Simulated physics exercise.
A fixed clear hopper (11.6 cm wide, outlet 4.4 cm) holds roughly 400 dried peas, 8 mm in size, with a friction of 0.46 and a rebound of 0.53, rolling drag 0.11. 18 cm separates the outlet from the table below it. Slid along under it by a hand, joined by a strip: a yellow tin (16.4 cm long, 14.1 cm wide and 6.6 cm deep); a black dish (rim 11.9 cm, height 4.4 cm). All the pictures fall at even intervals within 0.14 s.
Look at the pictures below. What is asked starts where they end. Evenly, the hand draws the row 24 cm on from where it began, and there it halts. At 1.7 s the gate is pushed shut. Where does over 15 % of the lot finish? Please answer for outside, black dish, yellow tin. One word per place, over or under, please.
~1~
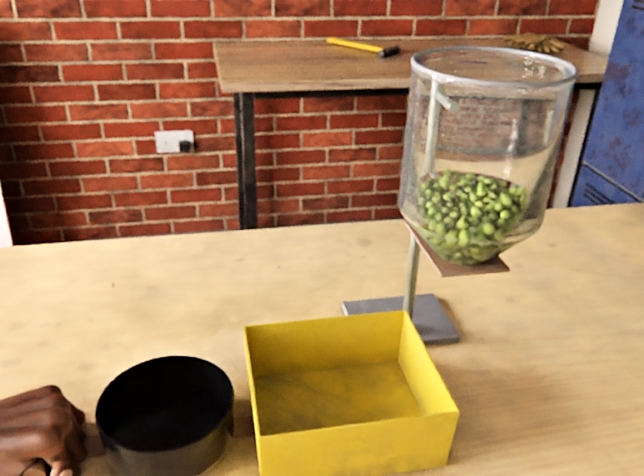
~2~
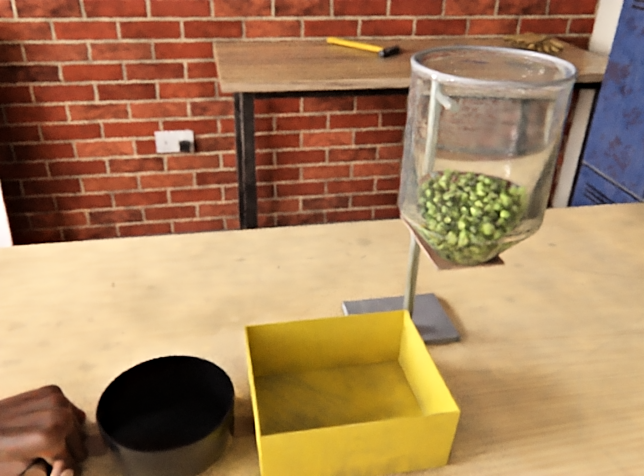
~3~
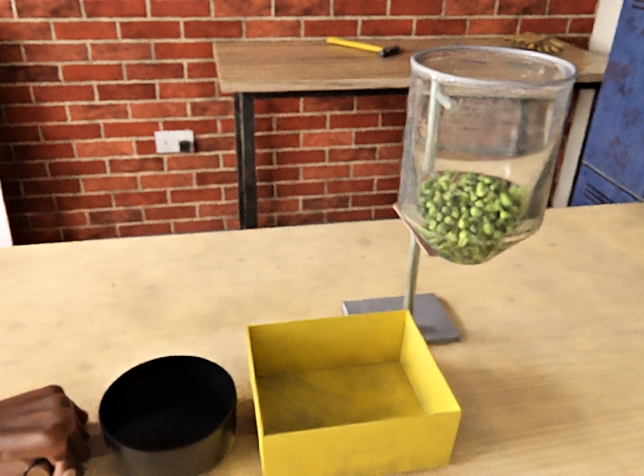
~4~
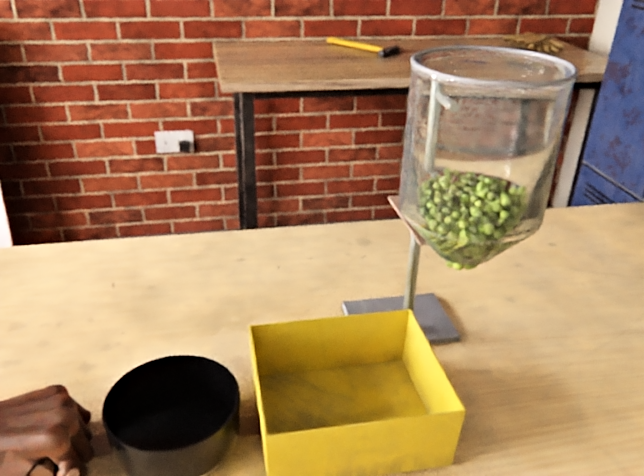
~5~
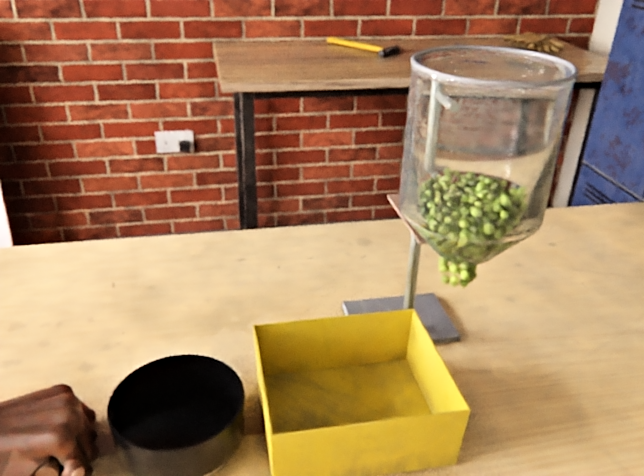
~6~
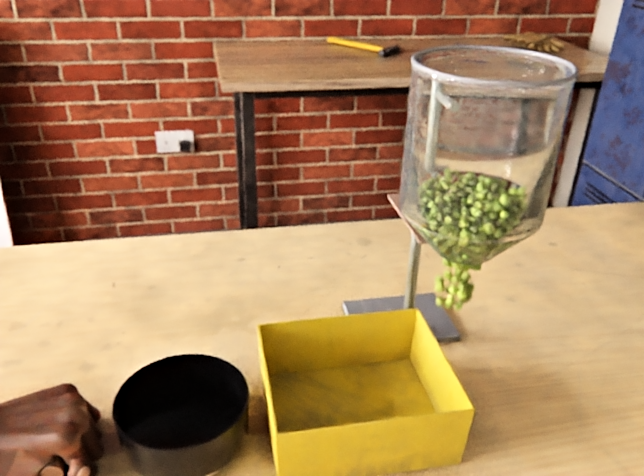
Outside everything under, black dish under, yellow tin over.
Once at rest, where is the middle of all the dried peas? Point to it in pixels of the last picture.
Centre at rest: Approx. (554, 381).
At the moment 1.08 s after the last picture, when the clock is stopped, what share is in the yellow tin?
By then it is around 95 per cent.
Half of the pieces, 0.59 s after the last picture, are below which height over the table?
Roughly 2 cm.
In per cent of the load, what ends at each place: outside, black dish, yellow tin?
Outside 5 %, black dish 0 %, yellow tin 95 %.
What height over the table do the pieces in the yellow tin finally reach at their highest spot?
Around 2.0 cm above the table.
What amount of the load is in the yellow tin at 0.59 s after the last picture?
The share there at that time comes to around 60 per cent.
Then, 0.59 s after the last picture, outside 5 %, yellow tin 60 %, hopper 30 %, in the air 10 %; middle of all pieces on or above the table near (458, 338).
Then, 1.08 s after the last picture, outside 5 %, yellow tin 95 %; middle of all pieces on or above the table near (499, 388).
Then, 1.53 s after the last picture, outside 5 %, yellow tin 95 %; middle of all pieces on or above the table near (555, 381).
Then, 1.97 s after the last picture, outside 5 %, yellow tin 95 %; middle of all pieces on or above the table near (560, 381).
In the end, black dish 0 %, outside 5 %, yellow tin 95 %, hopper 0 %.
